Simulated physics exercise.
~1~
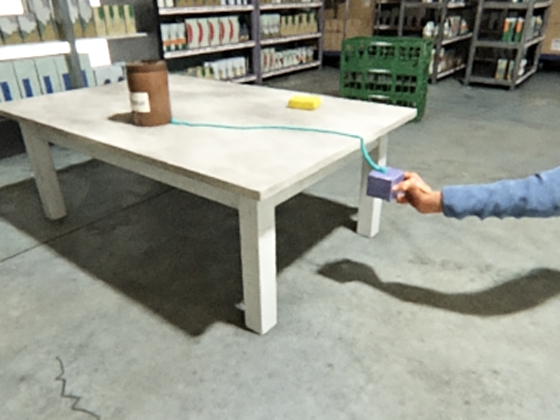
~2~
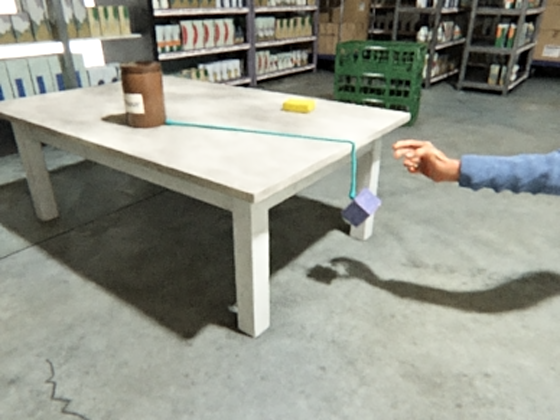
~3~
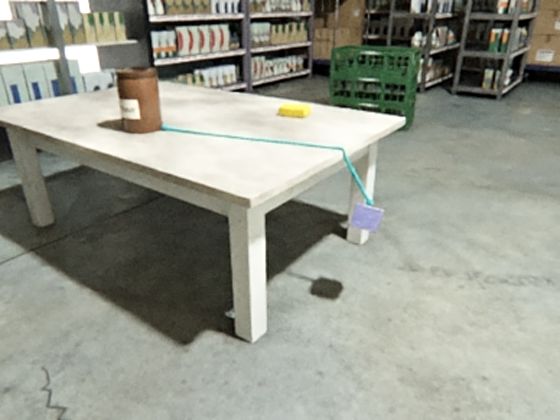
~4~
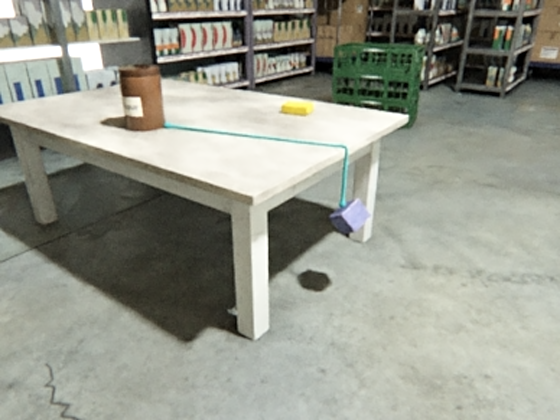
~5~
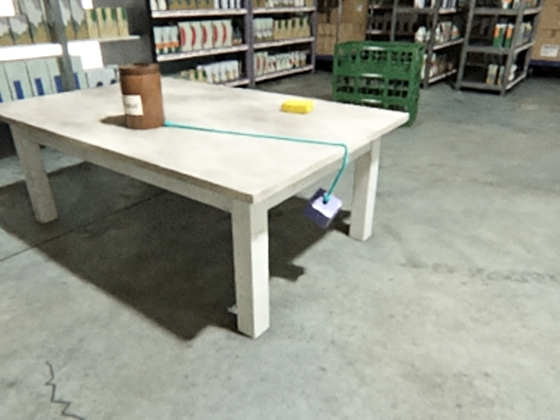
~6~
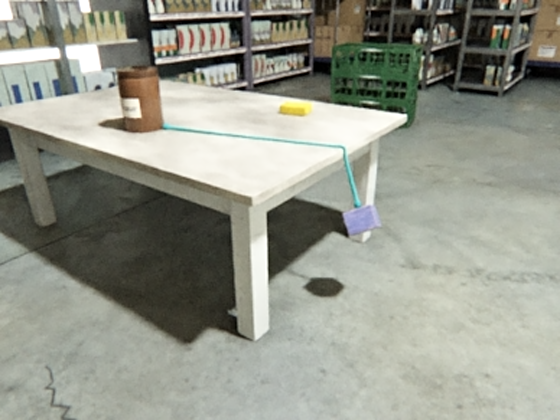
A blue block released by a hand swings on its cord below the table's edge.
